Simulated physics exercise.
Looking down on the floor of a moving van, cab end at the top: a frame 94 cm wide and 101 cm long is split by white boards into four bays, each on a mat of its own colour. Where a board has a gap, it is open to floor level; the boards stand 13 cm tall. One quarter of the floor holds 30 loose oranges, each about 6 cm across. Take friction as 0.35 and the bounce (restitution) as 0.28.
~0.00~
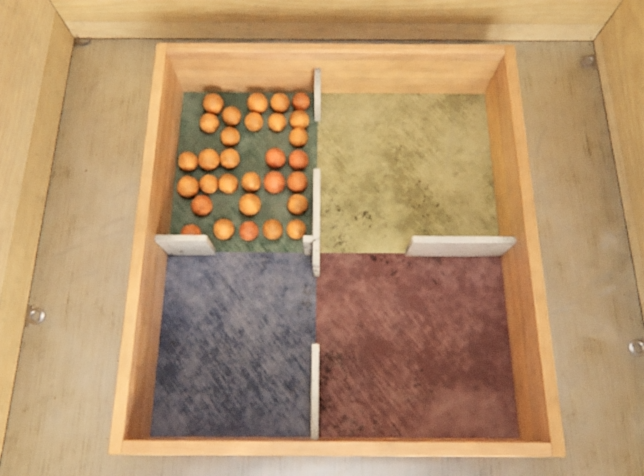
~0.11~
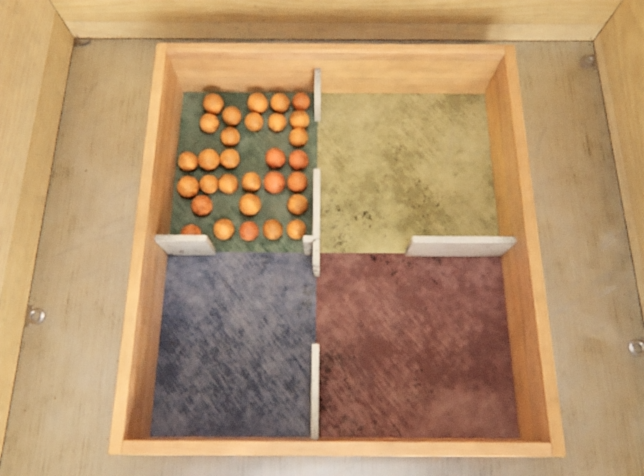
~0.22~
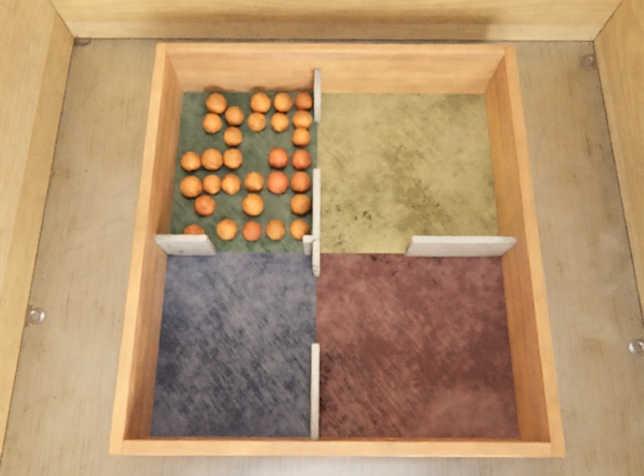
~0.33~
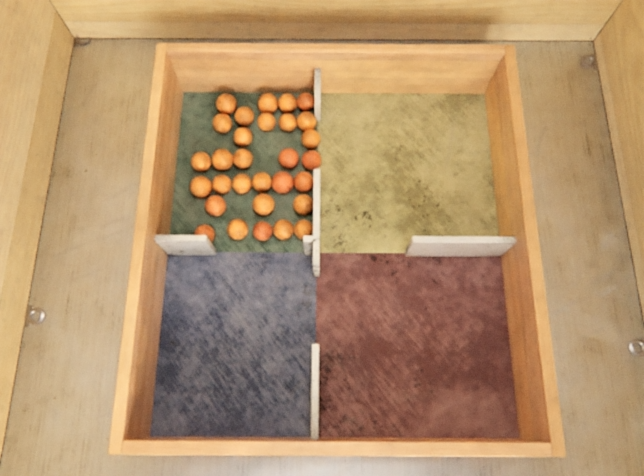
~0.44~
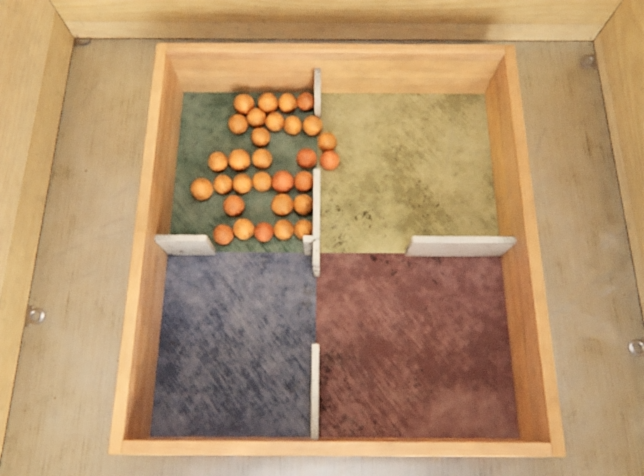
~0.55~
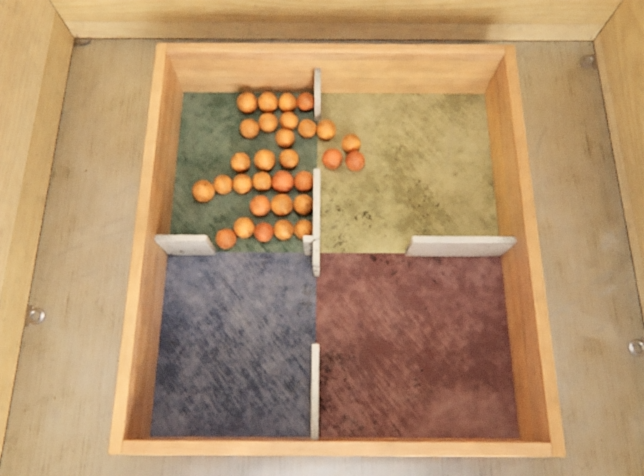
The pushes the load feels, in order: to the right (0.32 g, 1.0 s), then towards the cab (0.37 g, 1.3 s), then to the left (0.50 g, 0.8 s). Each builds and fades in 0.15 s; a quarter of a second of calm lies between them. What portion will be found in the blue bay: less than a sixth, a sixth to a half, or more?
Under a sixth of the oranges end in the blue bay.
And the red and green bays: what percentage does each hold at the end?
About: Red 0, green 80 per cent.
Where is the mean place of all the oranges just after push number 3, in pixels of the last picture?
Near (251, 135).
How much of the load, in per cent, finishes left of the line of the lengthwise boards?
Some 80 per cent.
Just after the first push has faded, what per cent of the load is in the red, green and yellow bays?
By then: Red 0, green 60, yellow 40 per cent.
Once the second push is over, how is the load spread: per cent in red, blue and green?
Red 0, blue 0, green 50 per cent.
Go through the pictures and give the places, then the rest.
The first picture shows middle of the blue mat (236, 342); middle of the green mat (245, 167); middle of the red mat (415, 342); middle of the yellow mat (406, 168); 30 in the green bay; the orange farthest behind, in the direction of the first push, is at (188, 162).
In the second picture, 30 in the green bay; the orange farthest behind, in the direction of the first push, is at (188, 162).
In the third picture, 30 in the green bay; the orange farthest behind, in the direction of the first push, is at (191, 162).
In the fourth picture, 30 in the green bay; the orange farthest behind, in the direction of the first push, is at (201, 162).
In the fifth picture, 28 in the green bay and 2 in the yellow bay; the orange farthest behind, in the direction of the first push, is at (202, 189).
In the sixth picture, 26 in the green bay and 4 in the yellow bay; the orange farthest behind, in the direction of the first push, is at (203, 191).
After push 1 (1.24 s), 1 in the blue bay, 17 in the green bay and 12 in the yellow bay.
After push 2 (2.79 s), 16 in the green bay and 14 in the yellow bay.
After push 3 (3.84 s), 24 in the green bay and 6 in the yellow bay.
Outcome (at 4.48 s), 24 in the green bay and 6 in the yellow bay. Asked share, 0 of 30, 0 per cent.
